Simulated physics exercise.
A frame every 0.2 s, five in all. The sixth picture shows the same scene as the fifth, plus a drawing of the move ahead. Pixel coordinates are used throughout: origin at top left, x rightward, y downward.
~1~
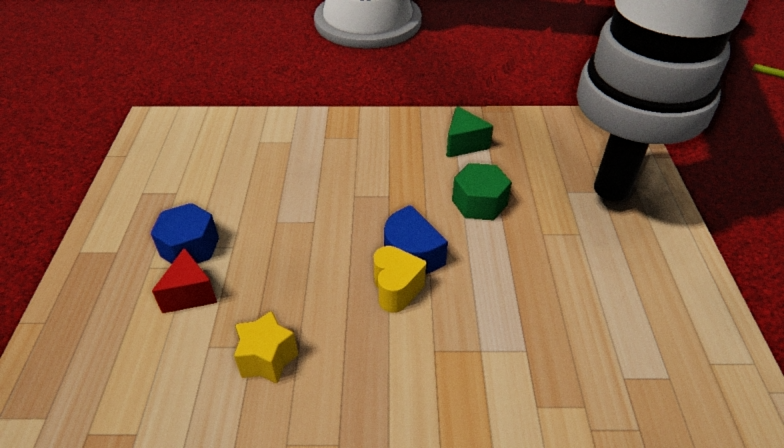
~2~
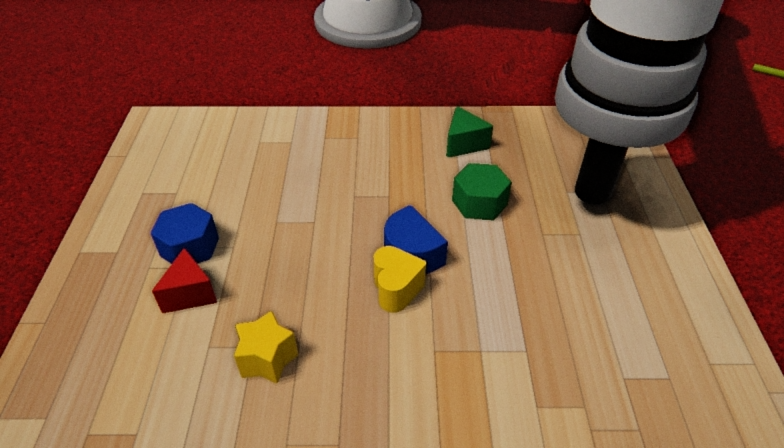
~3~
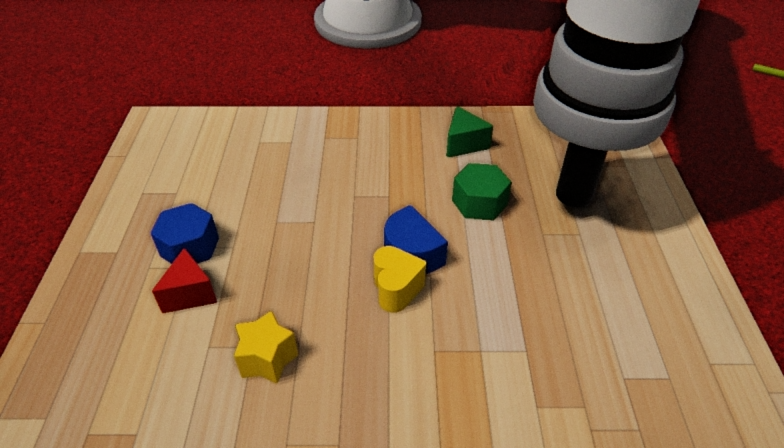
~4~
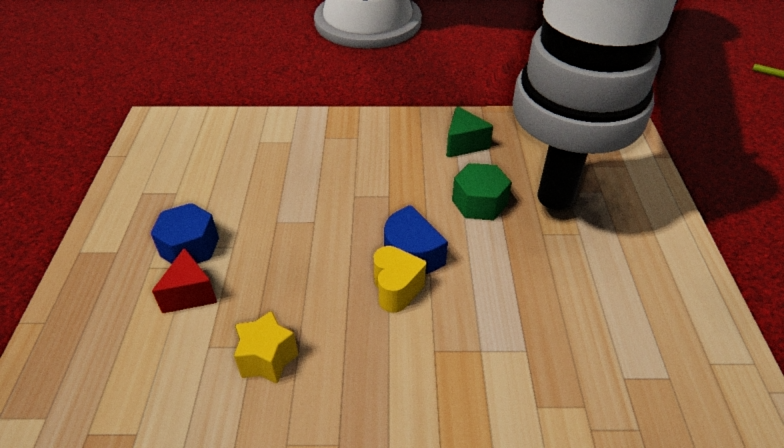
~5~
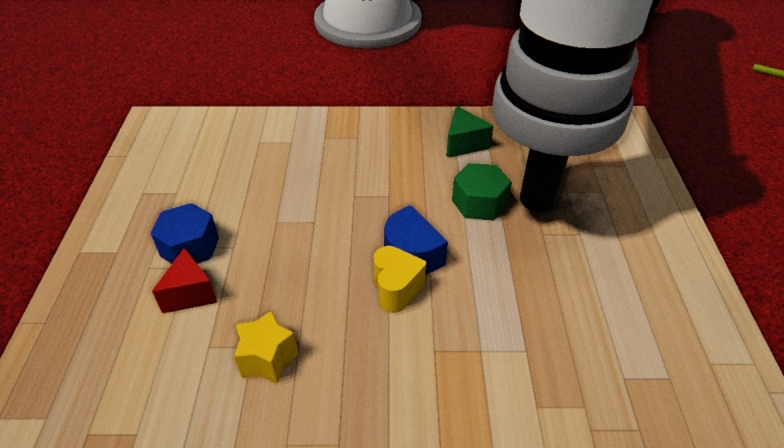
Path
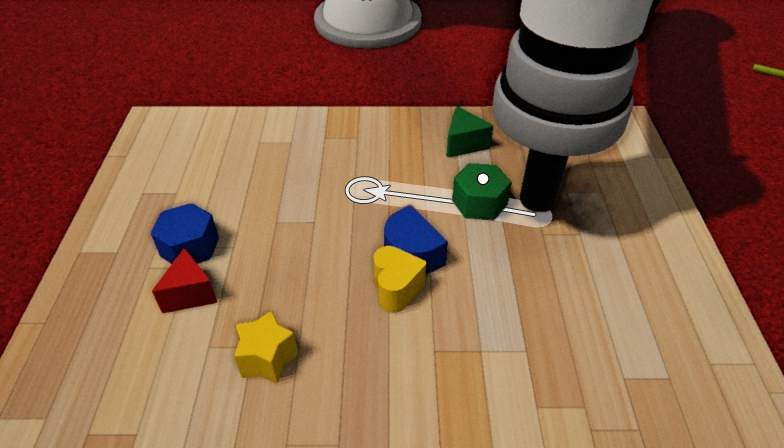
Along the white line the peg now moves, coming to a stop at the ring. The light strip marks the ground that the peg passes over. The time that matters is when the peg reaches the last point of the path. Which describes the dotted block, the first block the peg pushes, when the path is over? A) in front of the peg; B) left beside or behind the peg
Letter A.
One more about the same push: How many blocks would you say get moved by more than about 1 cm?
Total: One.
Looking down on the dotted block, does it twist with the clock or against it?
Verdict: Counterclockwise.
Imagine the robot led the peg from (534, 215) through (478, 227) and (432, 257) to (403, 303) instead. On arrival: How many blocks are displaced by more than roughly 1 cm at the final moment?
That's three or more.
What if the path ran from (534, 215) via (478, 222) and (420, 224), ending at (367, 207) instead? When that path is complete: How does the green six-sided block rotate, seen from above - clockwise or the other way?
If we look at it from overhead, the green six-sided block pivots clockwise.
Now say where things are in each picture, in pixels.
Peg's lower end at (611, 191); blue half-round block at (412, 230); green six-sided block at (483, 179), in the first picture.
Peg at (592, 194); blocks still, in the second picture.
Peg at (573, 197); blocks still, in the third picture.
Peg at (555, 200); blocks still, in the fourth picture.
Peg at (537, 202); blue half-round block at (412, 230); green six-sided block at (483, 179), in the fifth picture.
Drawn move, straight from (534, 215) to (364, 190); the dot is on the green six-sided block.
The first path, step by step. One third of the way, peg at (477, 192); green six-sided block at (435, 173).
Two thirds of the way, peg at (420, 184); green six-sided block at (378, 167), turned 15° anticlockwise.
At the end, peg at (364, 177); blue half-round block still; green six-sided block at (321, 163), turned 20° anticlockwise.
